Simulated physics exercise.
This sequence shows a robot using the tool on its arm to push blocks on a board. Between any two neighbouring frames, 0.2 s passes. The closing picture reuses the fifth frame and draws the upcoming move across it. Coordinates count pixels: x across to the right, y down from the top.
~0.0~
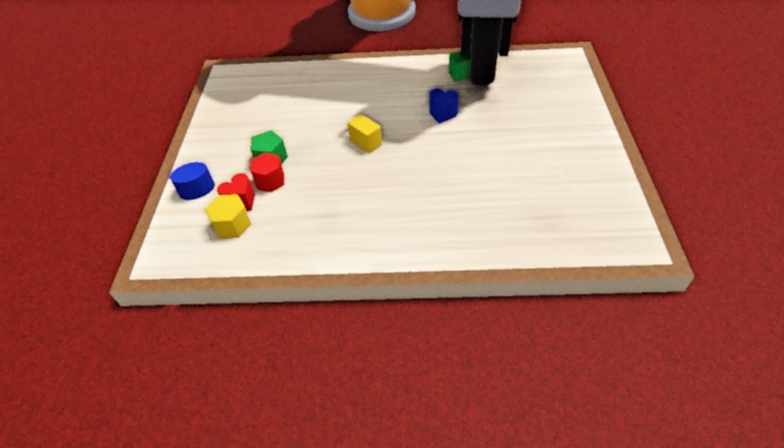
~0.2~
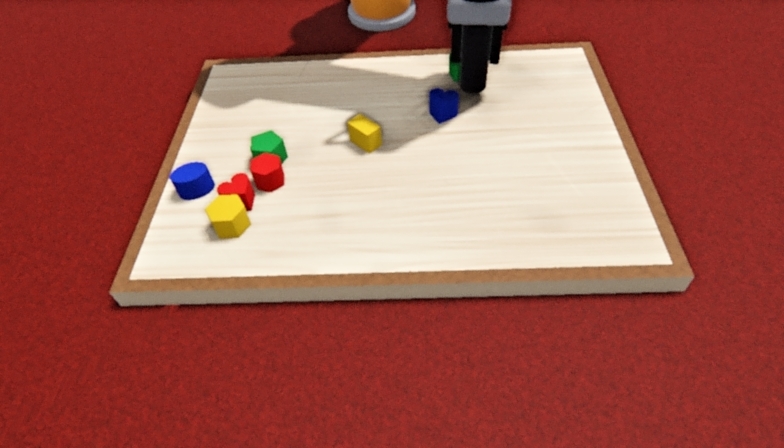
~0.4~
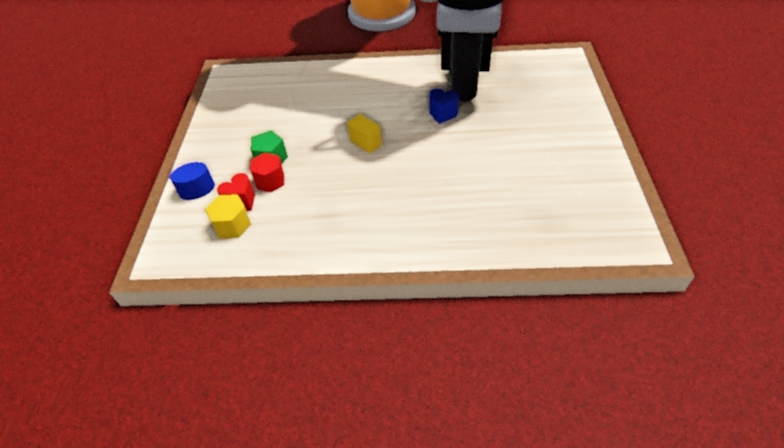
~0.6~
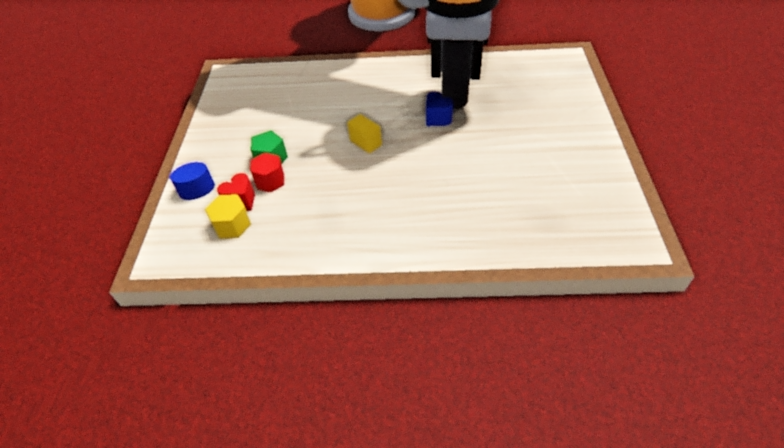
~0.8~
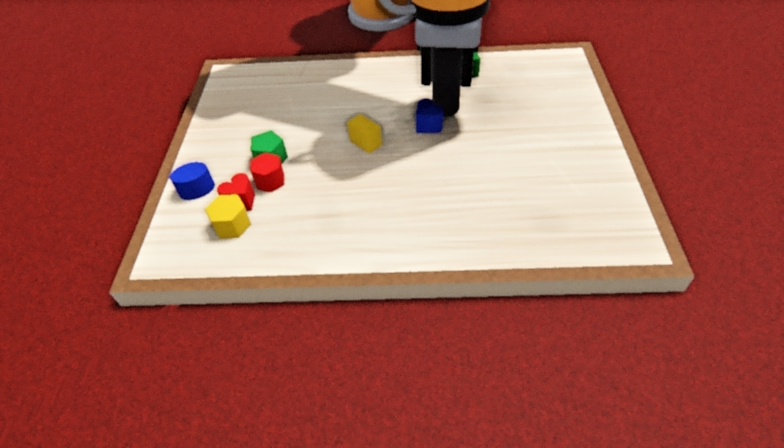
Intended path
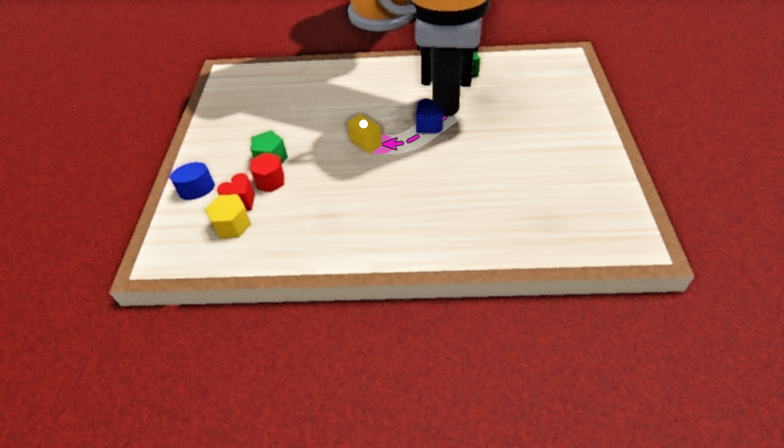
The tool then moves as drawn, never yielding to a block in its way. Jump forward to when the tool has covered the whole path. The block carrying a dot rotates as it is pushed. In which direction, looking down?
Looking down, it rotates clockwise.
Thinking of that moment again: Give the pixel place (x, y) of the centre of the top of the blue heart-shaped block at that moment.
So, by the moment the path ends, you'll find the top centre of the blue heart-shaped block at (370, 141).
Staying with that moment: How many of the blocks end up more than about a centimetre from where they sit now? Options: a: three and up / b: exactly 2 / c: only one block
I choose b.
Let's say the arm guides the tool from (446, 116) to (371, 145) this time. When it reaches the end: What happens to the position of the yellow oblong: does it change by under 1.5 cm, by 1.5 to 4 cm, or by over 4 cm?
The middle band: 1.5 to 4 cm.
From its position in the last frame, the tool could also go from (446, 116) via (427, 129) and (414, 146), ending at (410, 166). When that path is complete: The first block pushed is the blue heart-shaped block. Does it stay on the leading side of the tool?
The tool has lost it.
The drawn path runs from (446, 116) over (428, 129) and (408, 141) to (381, 144); the dot is on the yellow oblong.
On the path given first. Halfway along, tool (418, 128); blue heart-shaped block (399, 127).
At the end, tool (380, 136); yellow oblong (351, 126), turned 55° clockwise; blue heart-shaped block (370, 141), turned 30° anticlockwise; green oblong not moved.
